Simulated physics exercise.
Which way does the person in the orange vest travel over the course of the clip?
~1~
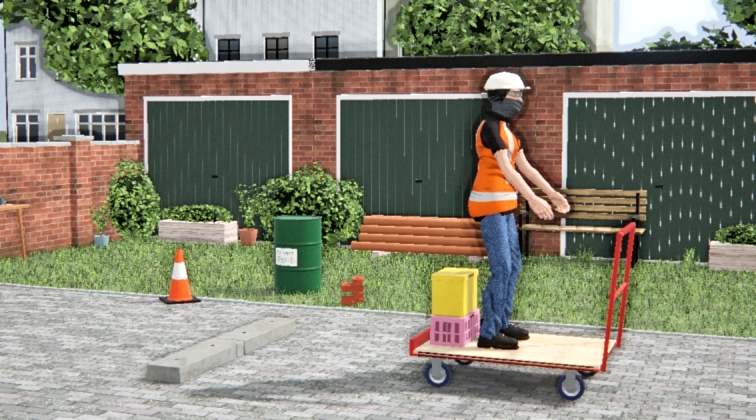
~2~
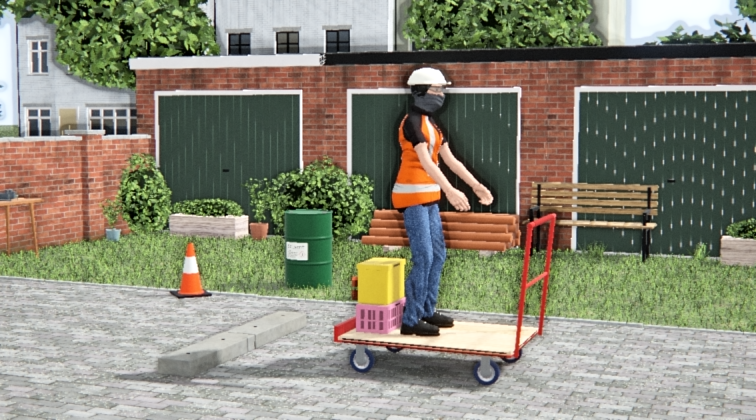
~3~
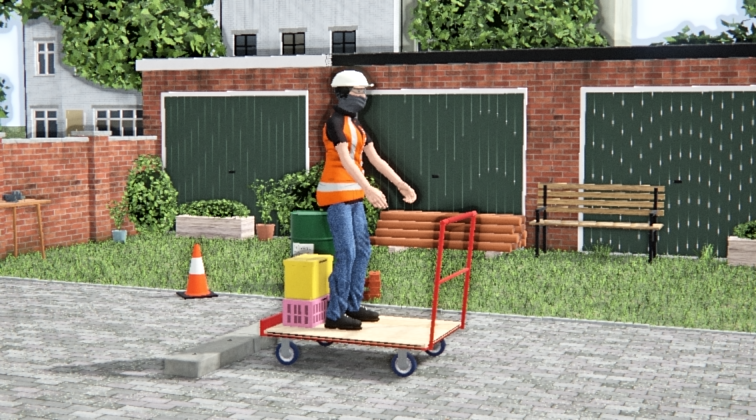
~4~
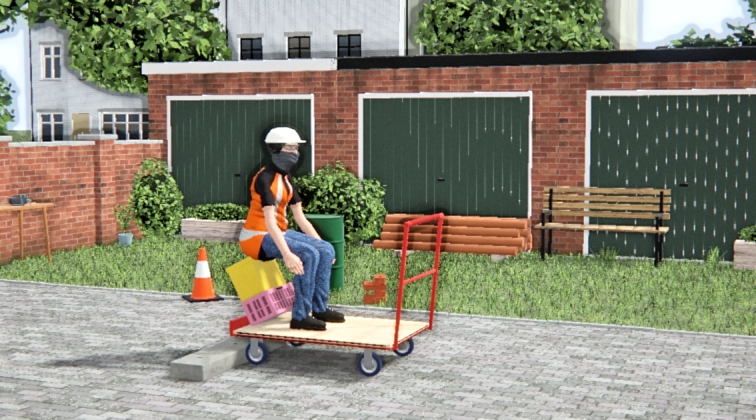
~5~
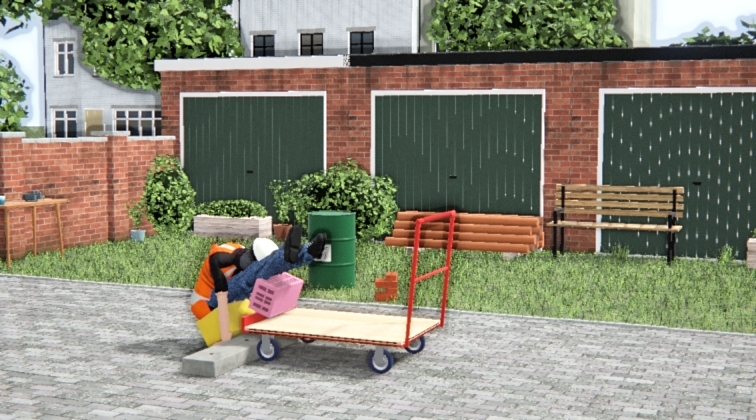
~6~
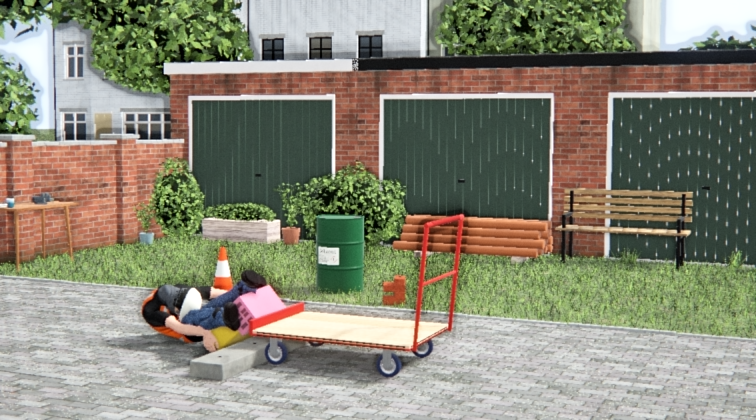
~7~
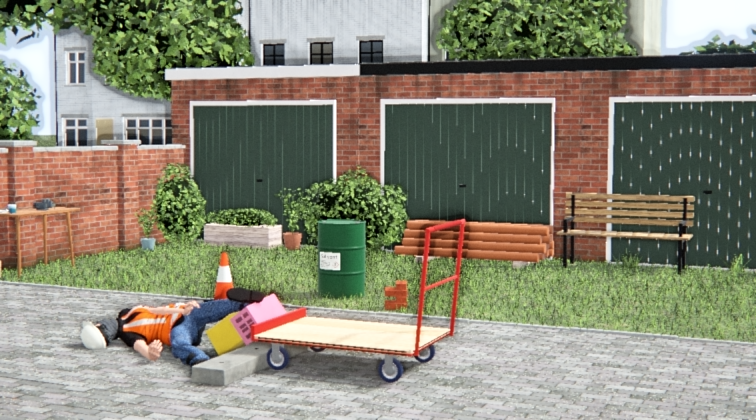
The person moves to the left, first riding on the trolley and then tumbling off its left edge onto the paving.
